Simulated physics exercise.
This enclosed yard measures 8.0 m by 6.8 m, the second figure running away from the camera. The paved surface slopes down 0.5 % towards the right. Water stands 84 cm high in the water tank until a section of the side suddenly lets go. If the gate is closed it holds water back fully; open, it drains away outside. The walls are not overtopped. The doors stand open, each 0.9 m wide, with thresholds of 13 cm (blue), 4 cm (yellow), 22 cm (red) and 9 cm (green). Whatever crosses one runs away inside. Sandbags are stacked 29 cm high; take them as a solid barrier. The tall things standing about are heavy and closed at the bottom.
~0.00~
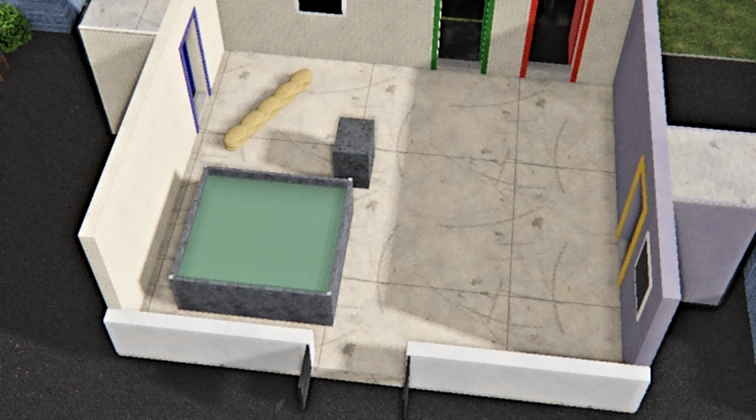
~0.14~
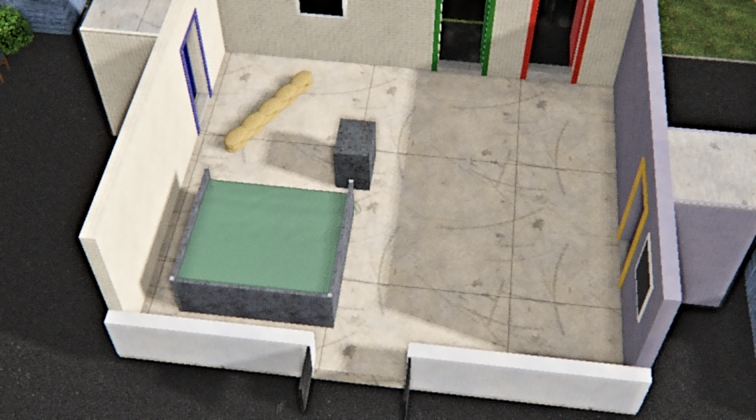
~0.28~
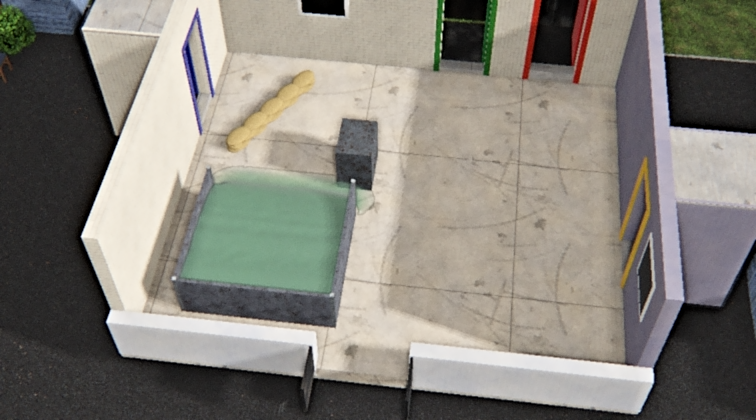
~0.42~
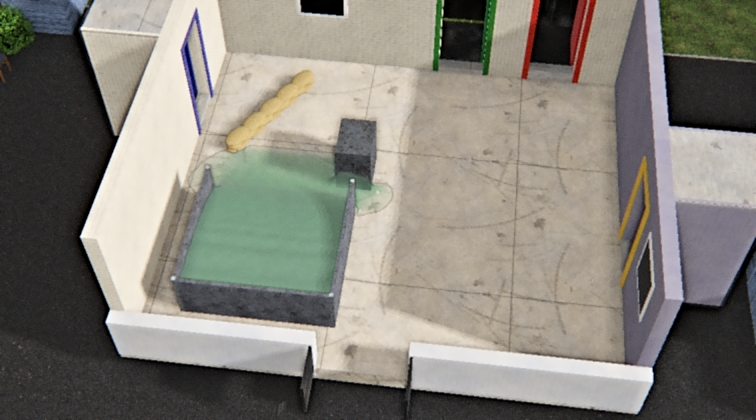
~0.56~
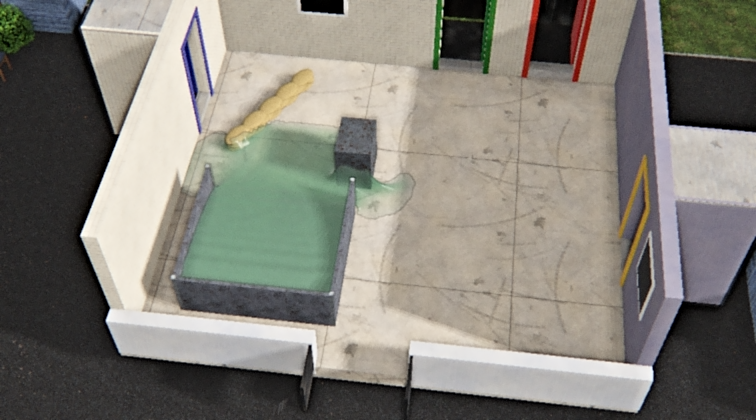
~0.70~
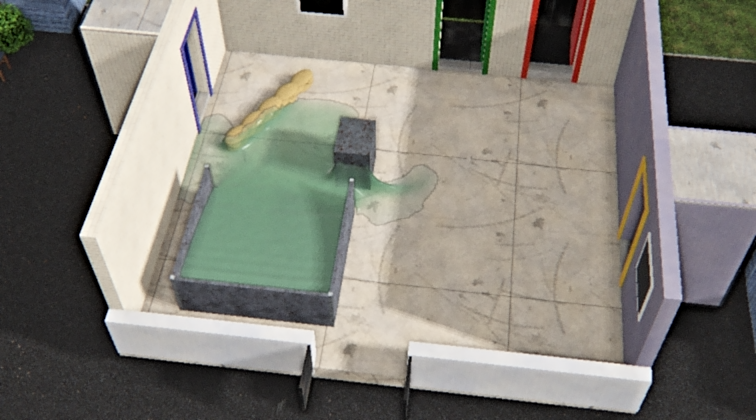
Walled paved yard, green water pouring from the far side of a grey tank, spreading around a block and reaching stacked sandbags.
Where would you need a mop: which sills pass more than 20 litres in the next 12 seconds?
Door by door: At the blue door it passes the limit; at the yellow door it goes over the limit; at the red door it keeps below the limit; at the green door it exceeds the limit.
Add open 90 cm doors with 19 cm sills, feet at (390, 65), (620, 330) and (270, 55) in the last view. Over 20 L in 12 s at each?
In that order: Past it, under, over.
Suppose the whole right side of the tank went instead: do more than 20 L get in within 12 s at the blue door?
Then: Blue not over.
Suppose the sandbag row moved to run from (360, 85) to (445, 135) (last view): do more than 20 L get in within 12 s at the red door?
Then: Red not over.
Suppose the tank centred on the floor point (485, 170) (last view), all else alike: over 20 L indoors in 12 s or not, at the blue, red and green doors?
Against that limit: Blue below, red over, green above.
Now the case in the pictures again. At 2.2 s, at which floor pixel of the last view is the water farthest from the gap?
At about (539, 85).
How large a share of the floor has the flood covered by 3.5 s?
Some 80 per cent of it.
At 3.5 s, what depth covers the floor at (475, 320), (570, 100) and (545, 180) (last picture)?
Roughly 1, 6 and 2 cm, in turn.
After 1.4 s water covers 35 % of the floor and is deepest (57 cm) near (354, 68); blue door 14 cm at the sill, 0 L in, yellow door not reached, red door not reached, green door not reached.
After 2.2 s water covers 60 % of the floor and is deepest (54 cm) near (354, 68); blue door 15 cm at the sill, 5 L in, yellow door not reached, red door not reached, green door 11 cm at the sill, 0 L in.
After 3.5 s water covers 80 % of the floor and is deepest (36 cm) near (611, 104); blue door 16 cm at the sill, 10 L in, yellow door 8 cm at the sill, 14 L in, red door 8 cm at the sill, 0 L in, green door 16 cm at the sill, 16 L in.
After 7.0 s water covers 90 % of the floor and is deepest (22 cm) near (608, 357); blue door 14 cm at the sill, 89 L in, yellow door 8 cm at the sill, 63 L in, red door 17 cm at the sill, 0 L in, green door 8 cm at the sill, 38 L in.
After 12.0 s water covers 95 % of the floor and is deepest (14 cm) near (598, 386); blue door 5 cm at the sill, 91 L in, yellow door 11 cm at the sill, 108 L in, red door 9 cm at the sill, 0 L in, green door 7 cm at the sill, 39 L in.
